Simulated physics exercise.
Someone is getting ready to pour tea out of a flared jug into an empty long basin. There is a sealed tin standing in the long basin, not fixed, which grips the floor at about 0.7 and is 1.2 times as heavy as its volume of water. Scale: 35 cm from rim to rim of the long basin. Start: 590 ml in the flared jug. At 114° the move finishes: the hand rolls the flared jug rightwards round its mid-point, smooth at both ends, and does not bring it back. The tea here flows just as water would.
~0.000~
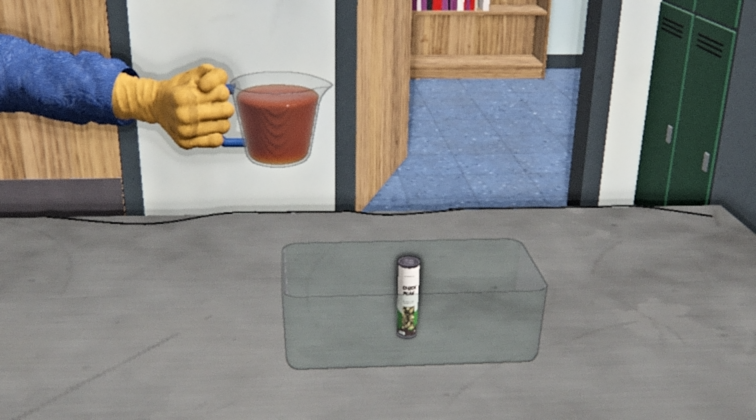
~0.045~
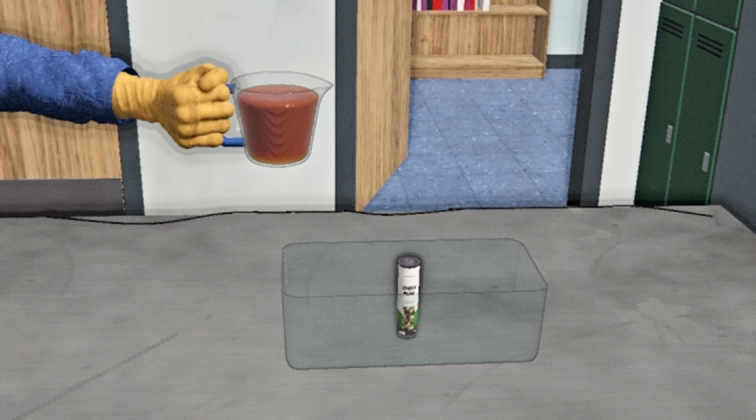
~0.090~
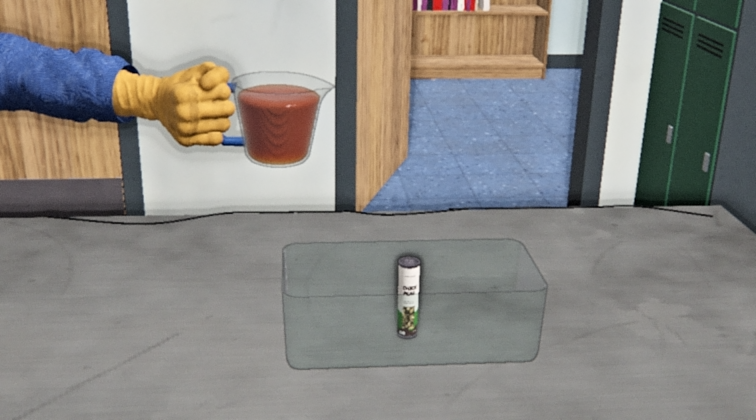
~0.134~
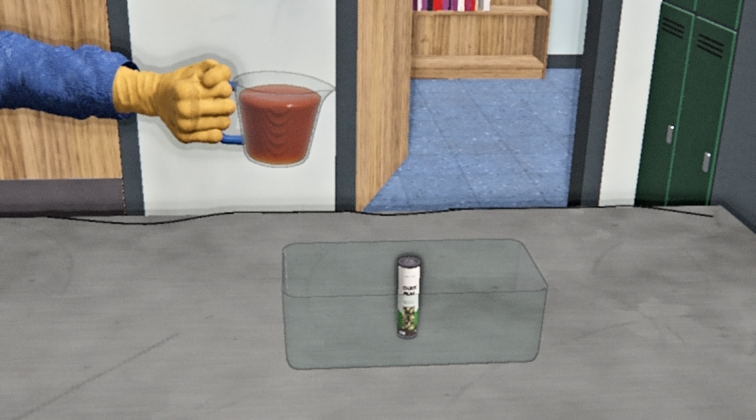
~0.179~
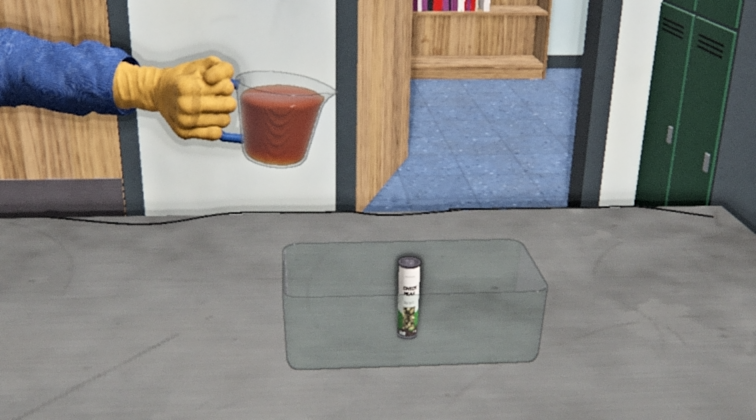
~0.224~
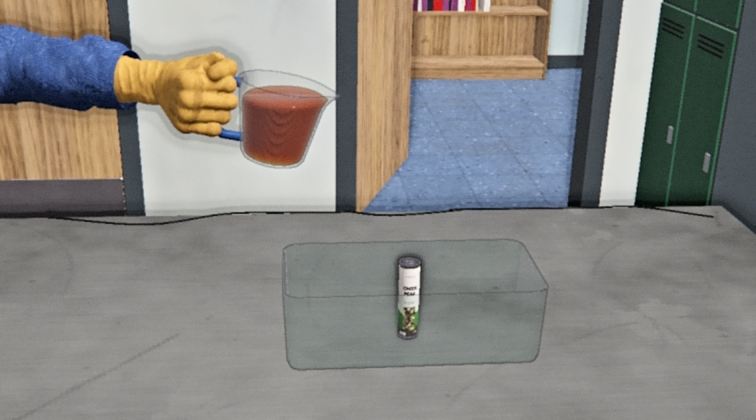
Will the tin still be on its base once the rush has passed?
It tips over.
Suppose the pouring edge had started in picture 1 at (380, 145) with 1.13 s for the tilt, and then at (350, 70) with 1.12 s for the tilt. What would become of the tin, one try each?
Trial 1 - tin tips; trial 2 - tin tips.
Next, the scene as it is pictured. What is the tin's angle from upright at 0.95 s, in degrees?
The tilt comes to near 10°.
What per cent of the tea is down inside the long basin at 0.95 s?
Some 72 percent.
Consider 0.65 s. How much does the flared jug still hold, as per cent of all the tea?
Still held: Roughly 66 % of the total.
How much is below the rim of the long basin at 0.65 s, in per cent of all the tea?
Fraction in basin: Approx. 6%.
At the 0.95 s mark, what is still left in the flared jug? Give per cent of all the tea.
8 %.
By 0.65 s the tilt is 70° and 65 per cent is still to pour; the tin stands where it began.
By 0.95 s the tilt is 107° and 8 per cent is still to pour; the tin leans 11°.
By 1.28 s the tilt is 114° and 0 per cent is still to pour; the tin lies on its side.
By 1.63 s the tilt is 114° and 0 per cent is still to pour; the tin lies on its side.
At rest the tin lies on its side.
